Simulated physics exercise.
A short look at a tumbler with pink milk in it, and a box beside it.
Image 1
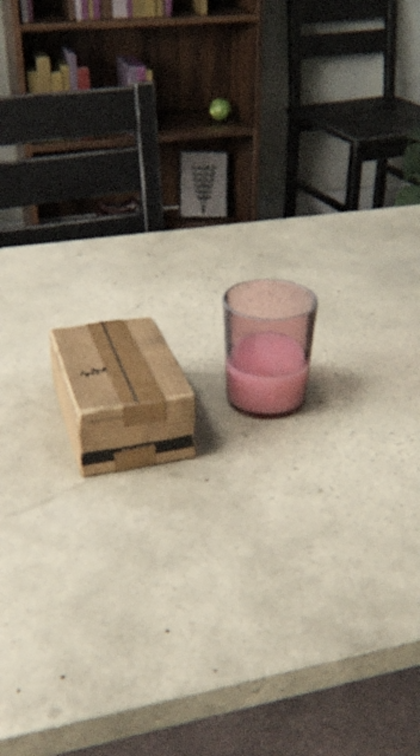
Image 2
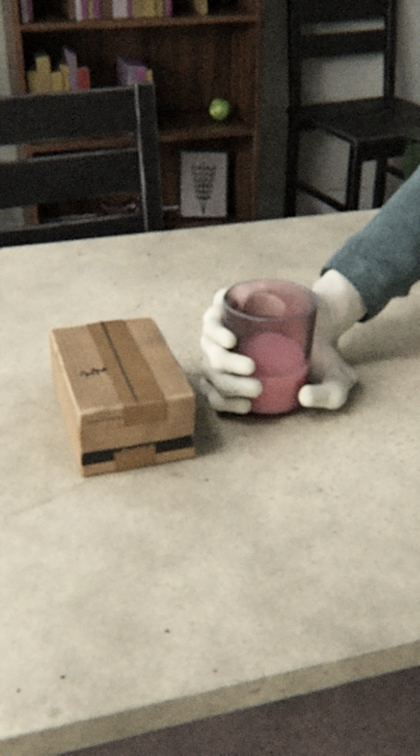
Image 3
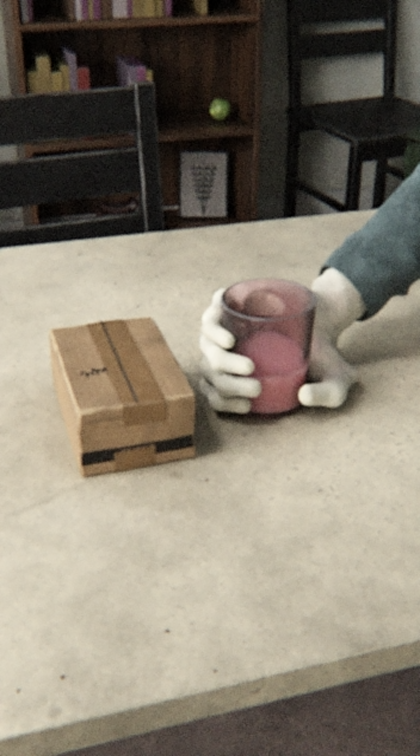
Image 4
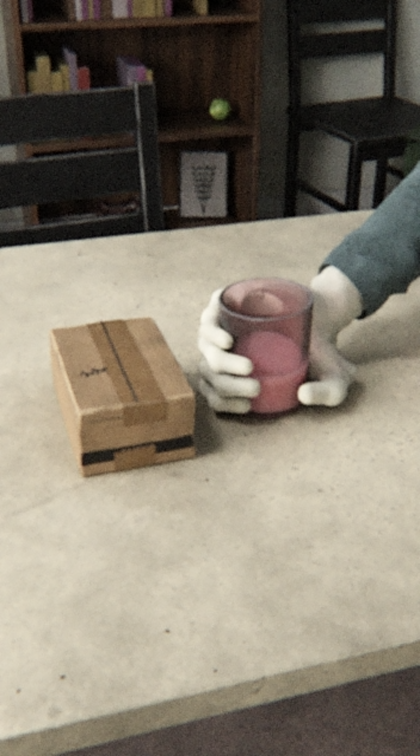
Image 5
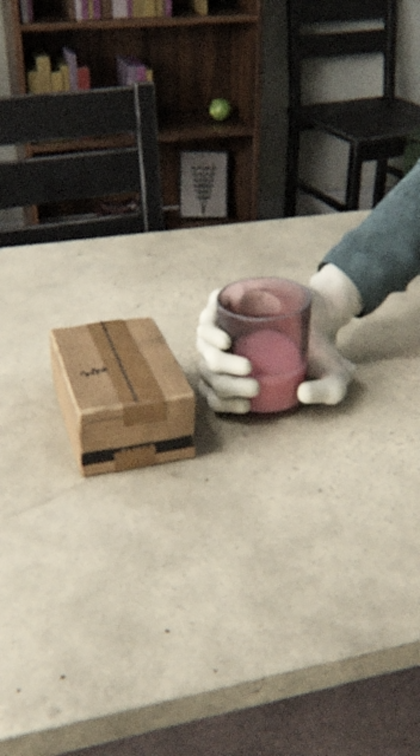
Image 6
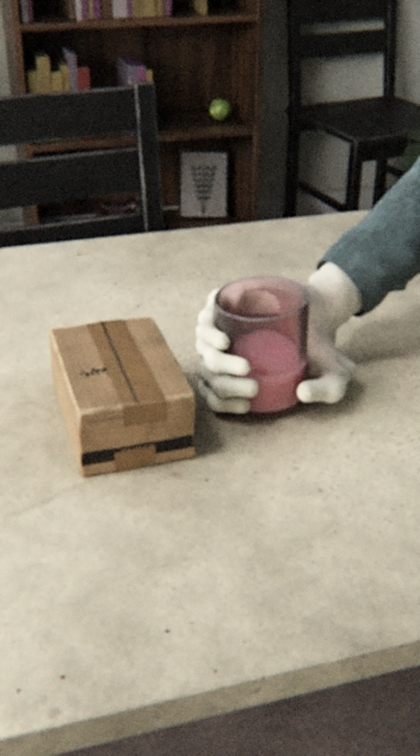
On a pale tabletop, a glass tumbler of pink milk stands upright beside a cardboard box; a white-gloved hand reaches in from the right, grips the tumbler, and tilts its top slightly left towards the box, which stays still.
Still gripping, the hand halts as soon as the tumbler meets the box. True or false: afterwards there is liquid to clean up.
False.
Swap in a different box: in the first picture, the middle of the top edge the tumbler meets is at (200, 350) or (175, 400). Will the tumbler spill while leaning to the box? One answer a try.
Spill check: Contained / spillage.
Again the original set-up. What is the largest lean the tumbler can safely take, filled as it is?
I'd say at some 60 degrees.
Soon after, the tumbler leans by about 20°; nothing has left it.
Later, the tumbler leans by about 30°; nothing has left it.
In the end, the tumbler leans by about 35°, against the box; nothing has left it.
